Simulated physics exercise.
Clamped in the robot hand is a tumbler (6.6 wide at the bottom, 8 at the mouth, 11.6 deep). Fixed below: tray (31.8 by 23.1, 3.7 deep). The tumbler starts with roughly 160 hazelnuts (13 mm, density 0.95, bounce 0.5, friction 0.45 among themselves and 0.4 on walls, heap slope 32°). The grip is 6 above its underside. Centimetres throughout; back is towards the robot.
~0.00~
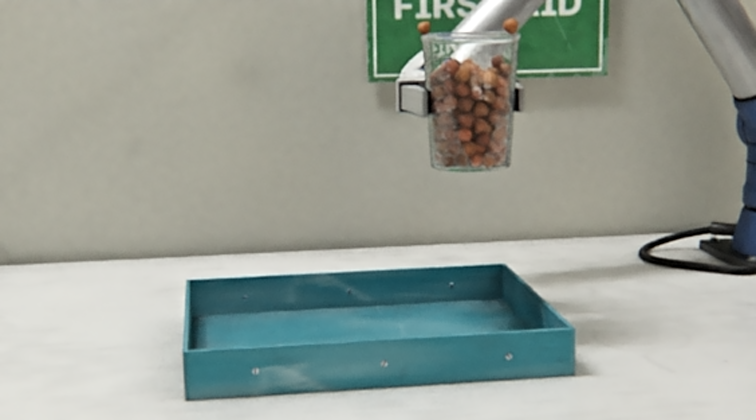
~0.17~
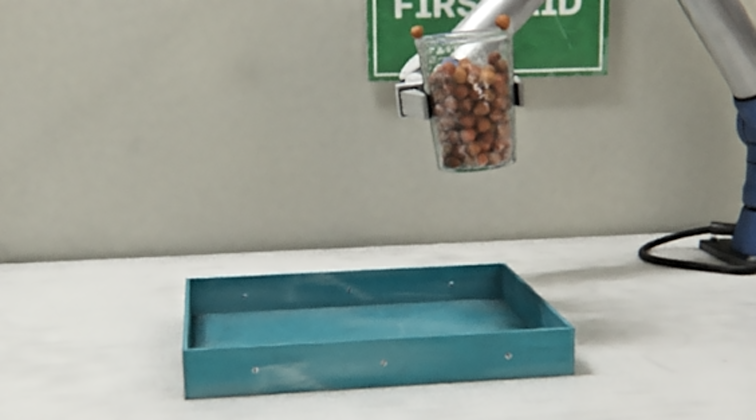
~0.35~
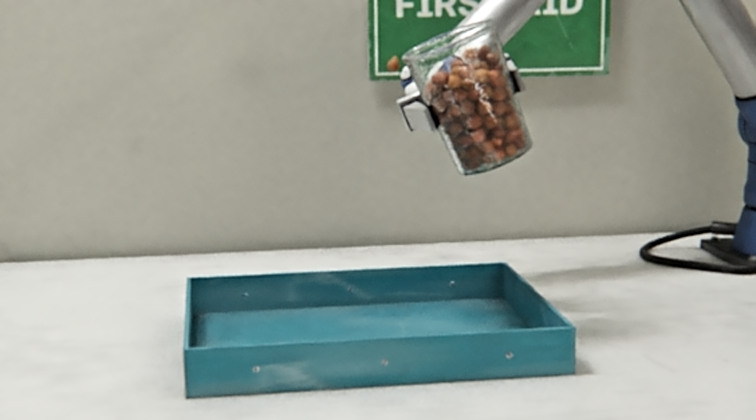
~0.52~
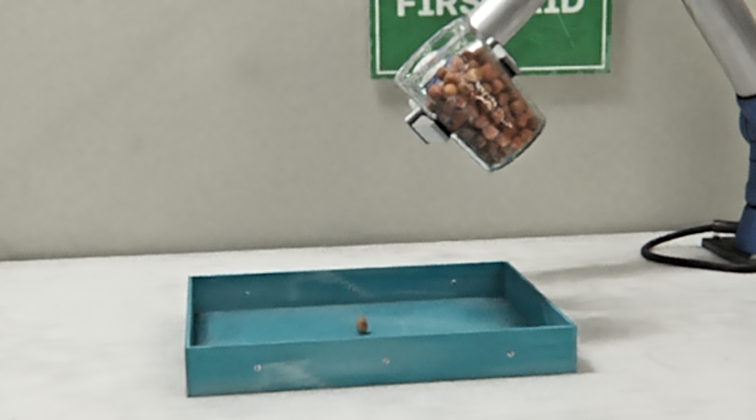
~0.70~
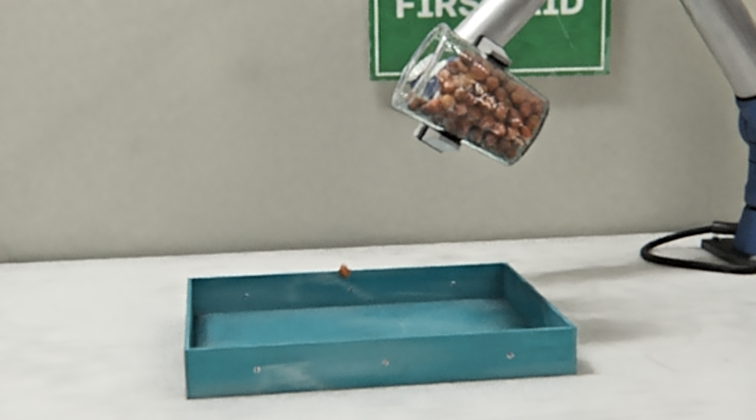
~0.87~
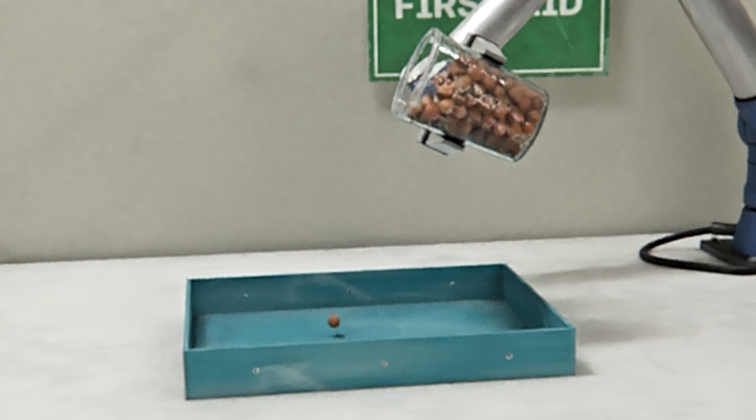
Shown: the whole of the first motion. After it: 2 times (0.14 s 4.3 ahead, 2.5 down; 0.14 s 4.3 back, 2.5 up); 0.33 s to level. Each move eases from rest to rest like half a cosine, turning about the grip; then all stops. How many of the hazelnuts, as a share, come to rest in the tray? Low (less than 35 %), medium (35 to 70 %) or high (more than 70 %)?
A low share, less than 35 %, ends in the tray.
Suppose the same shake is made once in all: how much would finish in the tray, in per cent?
Then about 5 per cent.
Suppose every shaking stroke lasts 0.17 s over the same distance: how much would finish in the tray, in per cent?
It would be near 5 per cent.
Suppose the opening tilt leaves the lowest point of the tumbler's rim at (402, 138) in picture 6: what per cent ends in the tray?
Some 45 per cent.
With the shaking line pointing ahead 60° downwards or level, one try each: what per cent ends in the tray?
About 0 and 25 per cent.
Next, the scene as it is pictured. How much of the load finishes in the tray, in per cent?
About 10 per cent.
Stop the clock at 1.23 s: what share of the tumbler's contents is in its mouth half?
About 40 per cent.
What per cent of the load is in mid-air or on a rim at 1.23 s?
Some 4 per cent.
By 1.23 s, tilted 64° forward, highest piece 24 above the table; 157 in the tumbler, 2 in the tray, 6 in flight or on a rim.
By 1.58 s, tilted 36° forward, highest piece 26 above the table; 150 in the tumbler, 15 in the tray.
By 1.96 s, level, highest piece 27 above the table; 150 in the tumbler, 15 in the tray.
By 3.01 s, level, highest piece 27 above the table; 150 in the tumbler, 15 in the tray.
Final count, 150 in the tumbler, 15 in the tray. That is 9 % in the tray.
